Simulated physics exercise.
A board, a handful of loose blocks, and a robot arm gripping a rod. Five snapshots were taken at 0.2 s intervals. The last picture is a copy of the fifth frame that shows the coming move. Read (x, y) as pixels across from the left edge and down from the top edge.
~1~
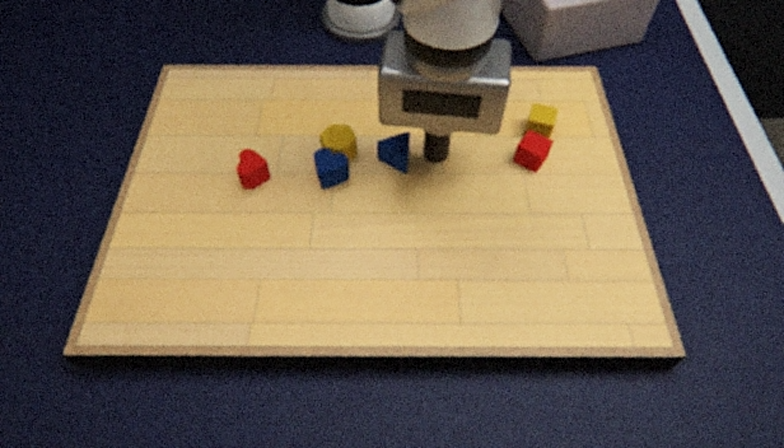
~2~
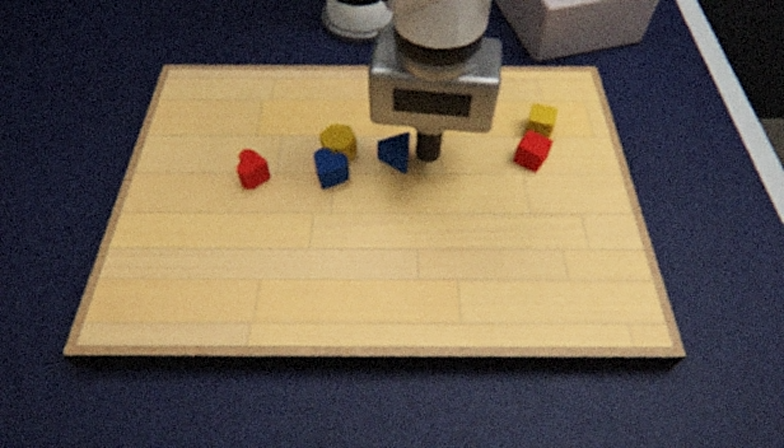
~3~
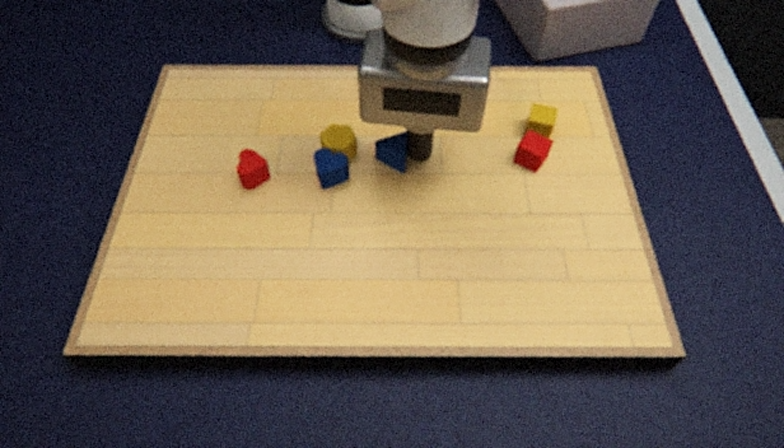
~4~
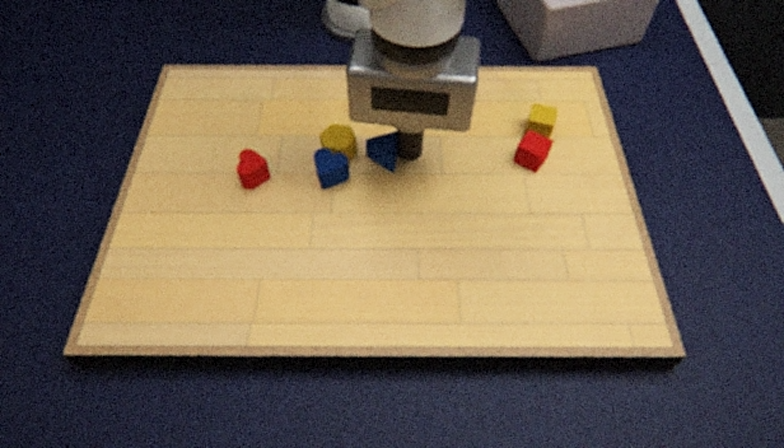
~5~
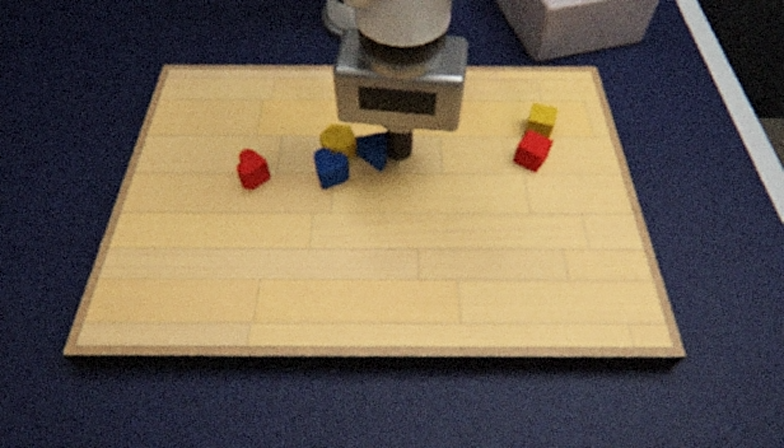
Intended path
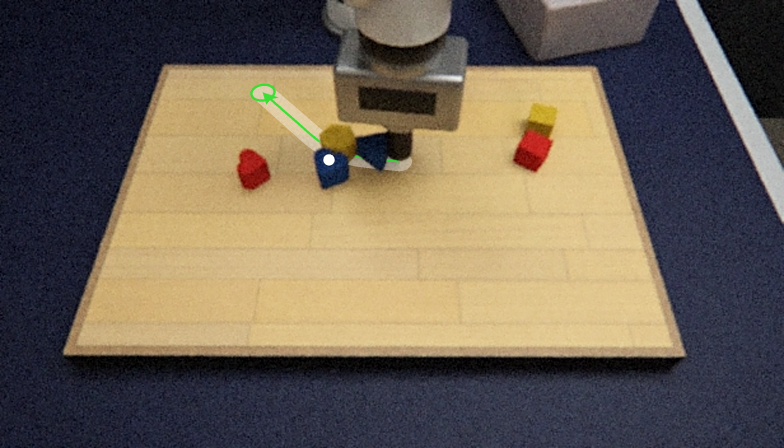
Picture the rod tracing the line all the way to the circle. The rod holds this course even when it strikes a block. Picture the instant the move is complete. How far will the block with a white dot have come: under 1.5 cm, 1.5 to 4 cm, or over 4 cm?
Under 1.5 cm.
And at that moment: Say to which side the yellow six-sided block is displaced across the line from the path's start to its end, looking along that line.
That's a shift to the left.
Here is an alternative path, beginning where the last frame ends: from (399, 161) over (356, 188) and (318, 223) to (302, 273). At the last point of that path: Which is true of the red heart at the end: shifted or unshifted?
The red heart is left alone.
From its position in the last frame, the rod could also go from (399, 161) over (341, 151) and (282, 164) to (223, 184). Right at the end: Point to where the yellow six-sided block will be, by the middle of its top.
That would be at about pixel (274, 125).
The drawn path runs from (399, 161) via (339, 152) and (297, 123), ending at (263, 93); the dot is on the blue heart.
The first path, step by step. One third of the way, rod at (337, 142); yellow six-sided block at (299, 125), turned 90° anticlockwise; blue triangle at (329, 118), turned 55° clockwise.
Two thirds of the way, rod at (295, 113); yellow six-sided block at (266, 114); blue triangle at (315, 96), turned 120° clockwise.
At the end, rod at (261, 83); blue heart not moved; yellow six-sided block at (263, 113), turned 195° anticlockwise; blue triangle at (315, 96), turned 120° clockwise.
